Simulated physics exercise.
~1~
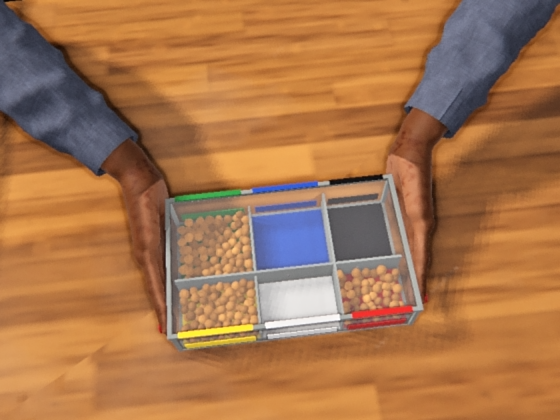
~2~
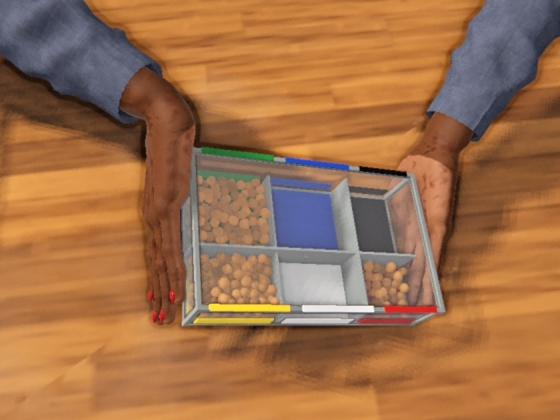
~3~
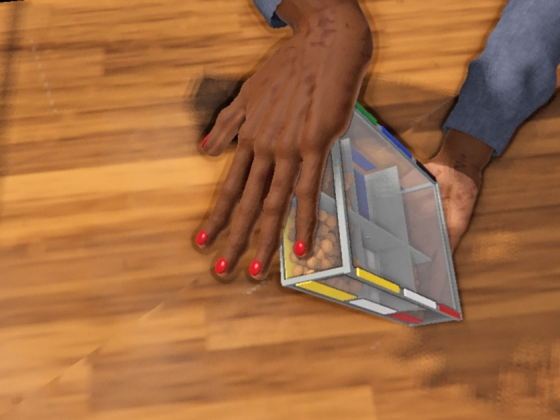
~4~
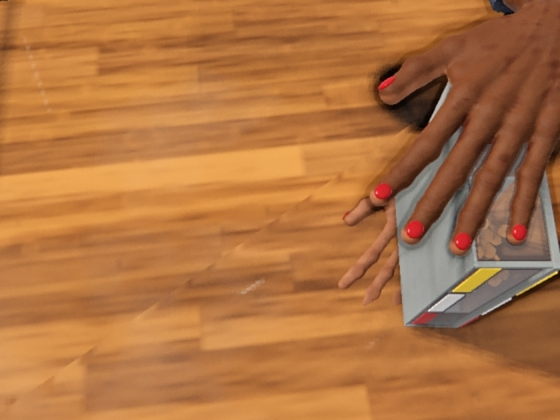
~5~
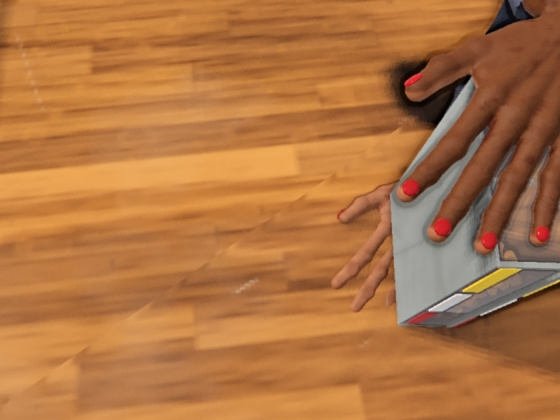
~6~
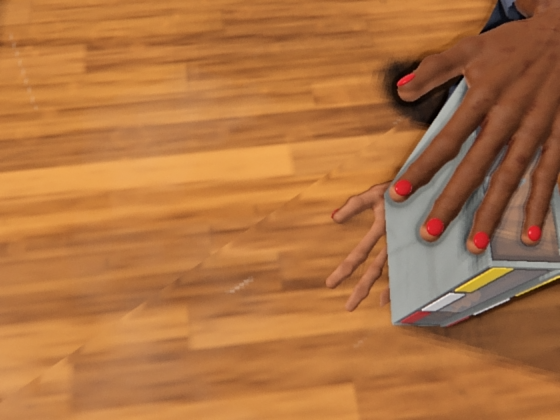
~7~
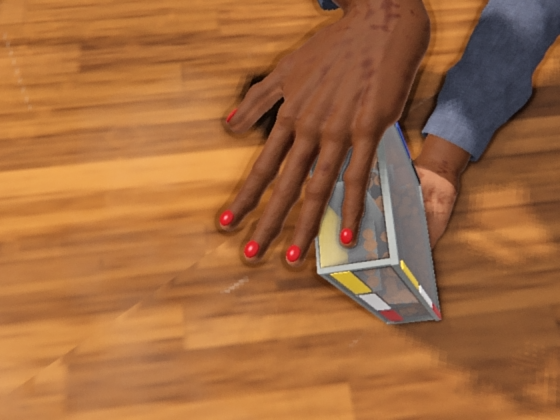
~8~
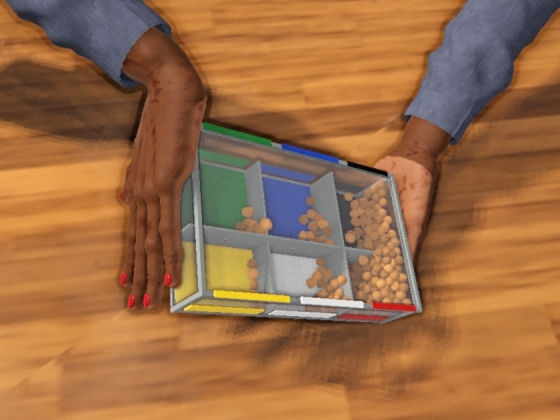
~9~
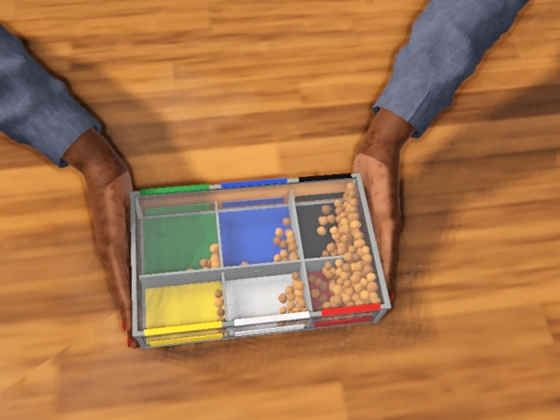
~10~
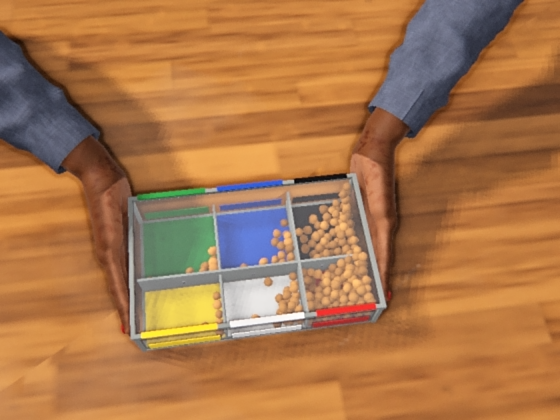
Two hands tipped a clear-lidded box of six coloured compartments steeply onto its right side, held it there, then laid it flat again, and the roasted chickpeas ended up mostly in the black and red sections, with a few scattered in the others.
